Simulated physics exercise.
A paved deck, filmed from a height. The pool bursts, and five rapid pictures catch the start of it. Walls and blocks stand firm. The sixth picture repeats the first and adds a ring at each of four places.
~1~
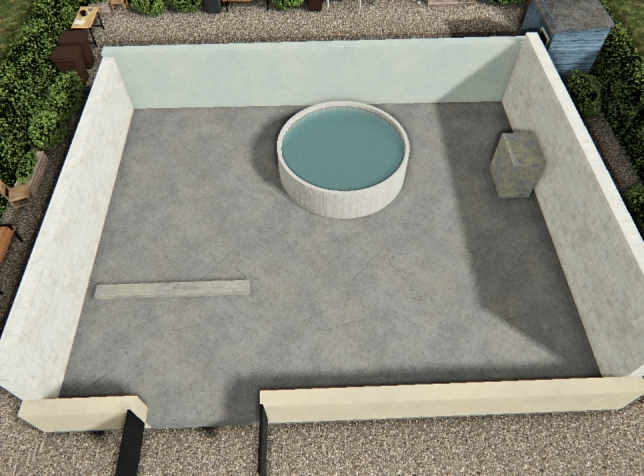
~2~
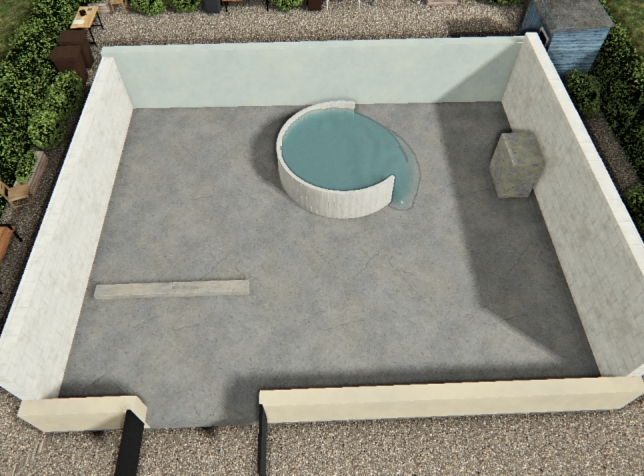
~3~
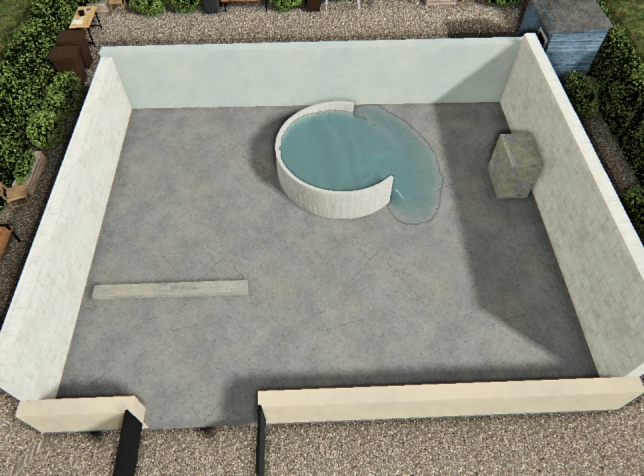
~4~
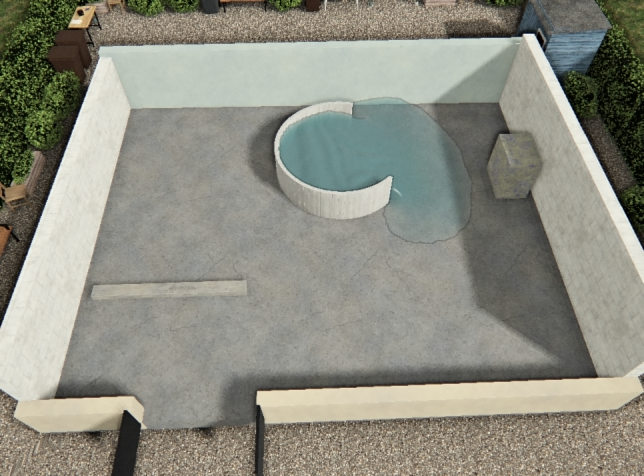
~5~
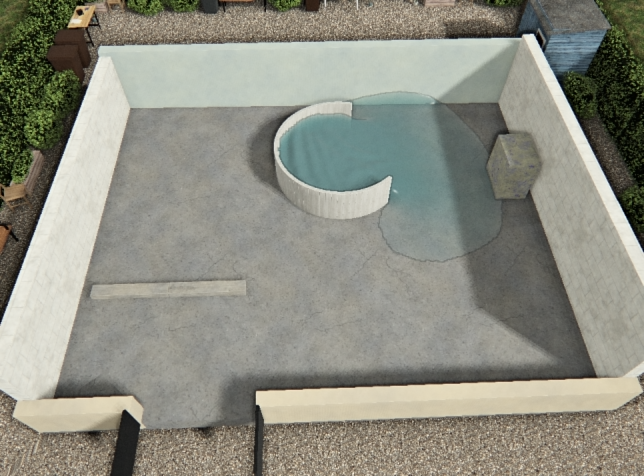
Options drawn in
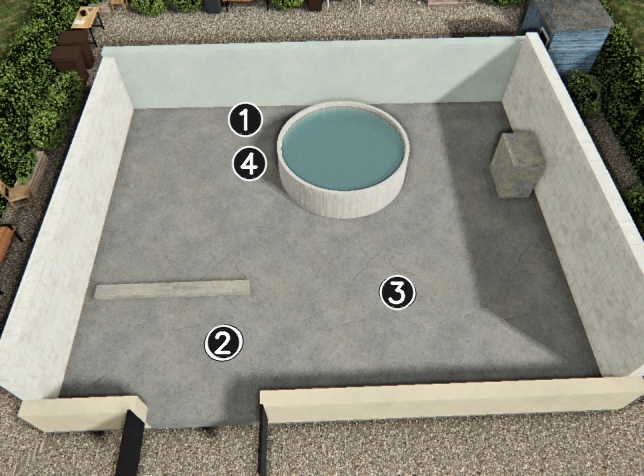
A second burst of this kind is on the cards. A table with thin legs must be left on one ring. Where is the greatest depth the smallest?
It is 4.
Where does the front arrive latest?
The answer is 2.
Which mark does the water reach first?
The answer is 1.
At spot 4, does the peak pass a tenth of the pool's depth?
No, less.
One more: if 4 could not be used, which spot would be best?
Here it is spot 1.
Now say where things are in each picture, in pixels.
In the first frame, pool full, its middle at (343, 147); open gate at (201, 397).
In the second frame, 2 % of the ground under water, visible out to (393, 196).
In the third frame, 6 % of the ground under water, visible out to (366, 104).
In the fourth frame, 12 % of the ground under water, visible out to (450, 233).
In the fifth frame, 17 % of the ground under water, visible out to (481, 242).
In white, 1 at (245, 119); 2 at (223, 342); 3 at (397, 292); 4 at (249, 163).
With 1, the water peaks at about 9 % of the depth that stood in the pool.
With 2, the water peaks at about 15 % of the depth that stood in the pool.
With 3, the water peaks at about 15 % of the depth that stood in the pool.
With 4, the water peaks at about 4 % of the depth that stood in the pool.
